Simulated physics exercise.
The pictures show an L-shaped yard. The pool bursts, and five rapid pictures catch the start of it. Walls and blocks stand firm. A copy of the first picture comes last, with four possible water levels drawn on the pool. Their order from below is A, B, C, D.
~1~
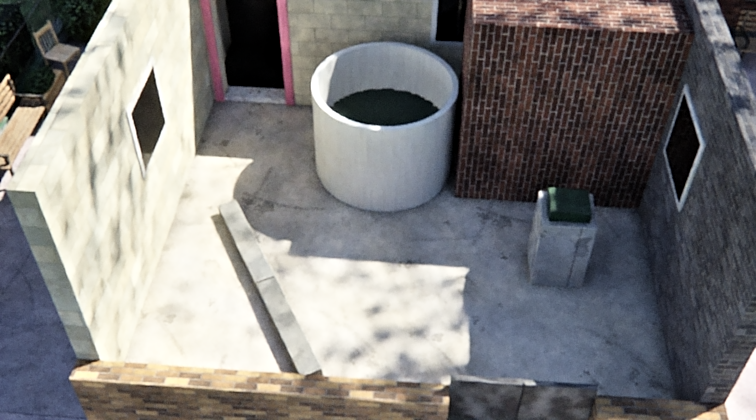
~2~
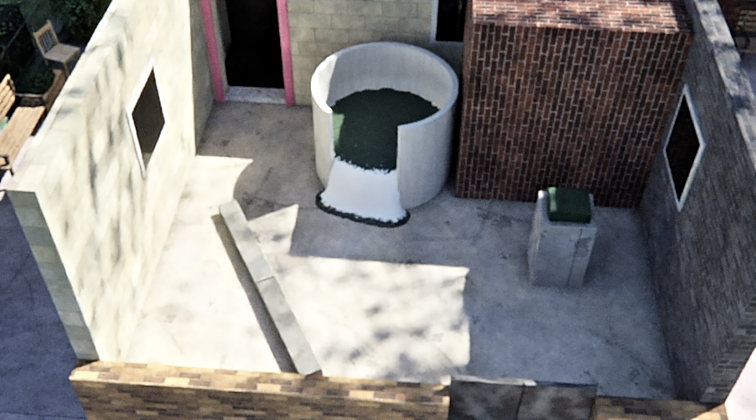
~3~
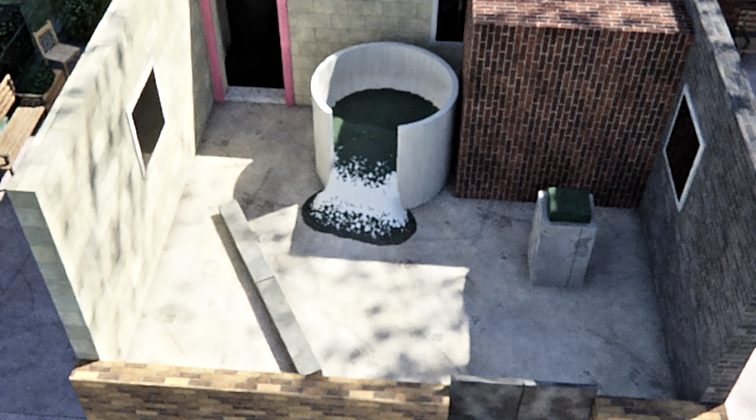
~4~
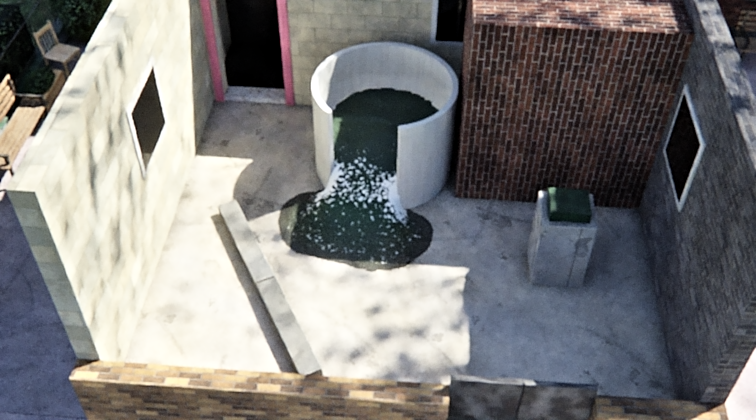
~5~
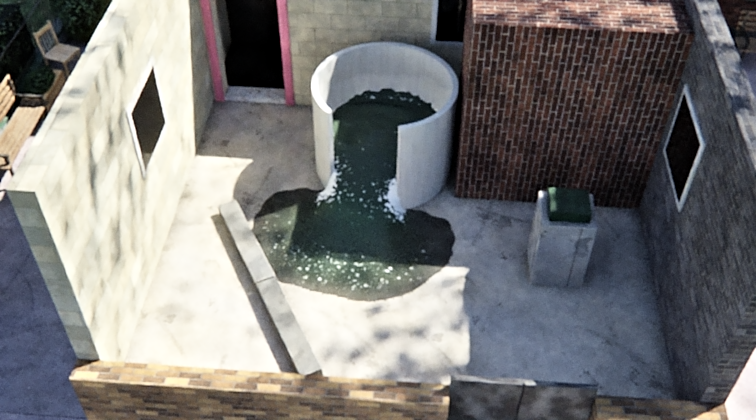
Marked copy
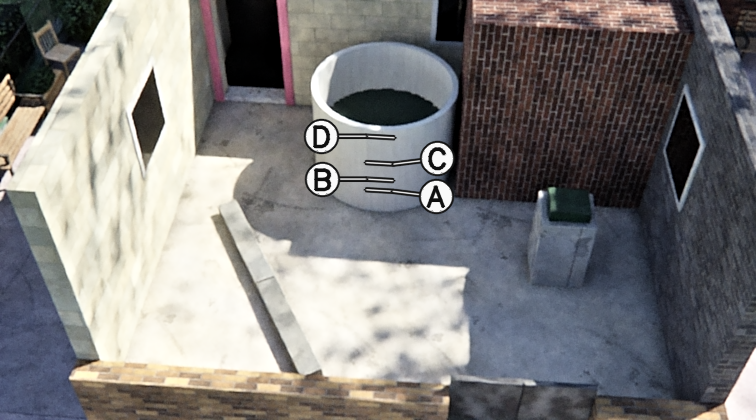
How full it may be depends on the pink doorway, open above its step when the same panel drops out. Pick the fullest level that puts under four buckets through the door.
Take C.
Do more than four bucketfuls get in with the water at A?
No, that is safe.
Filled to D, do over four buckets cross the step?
Yes.
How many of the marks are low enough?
Three.
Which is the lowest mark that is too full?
It is D.
On the marked copy, A at (379, 190); B at (379, 179); C at (379, 163); D at (380, 136); from the bottom up A, B, C, D.
With A, nothing gets over.
With B, nothing gets over.
With C, a splash gets over, under a bucket.
With D, about 11 bucketfuls get in.
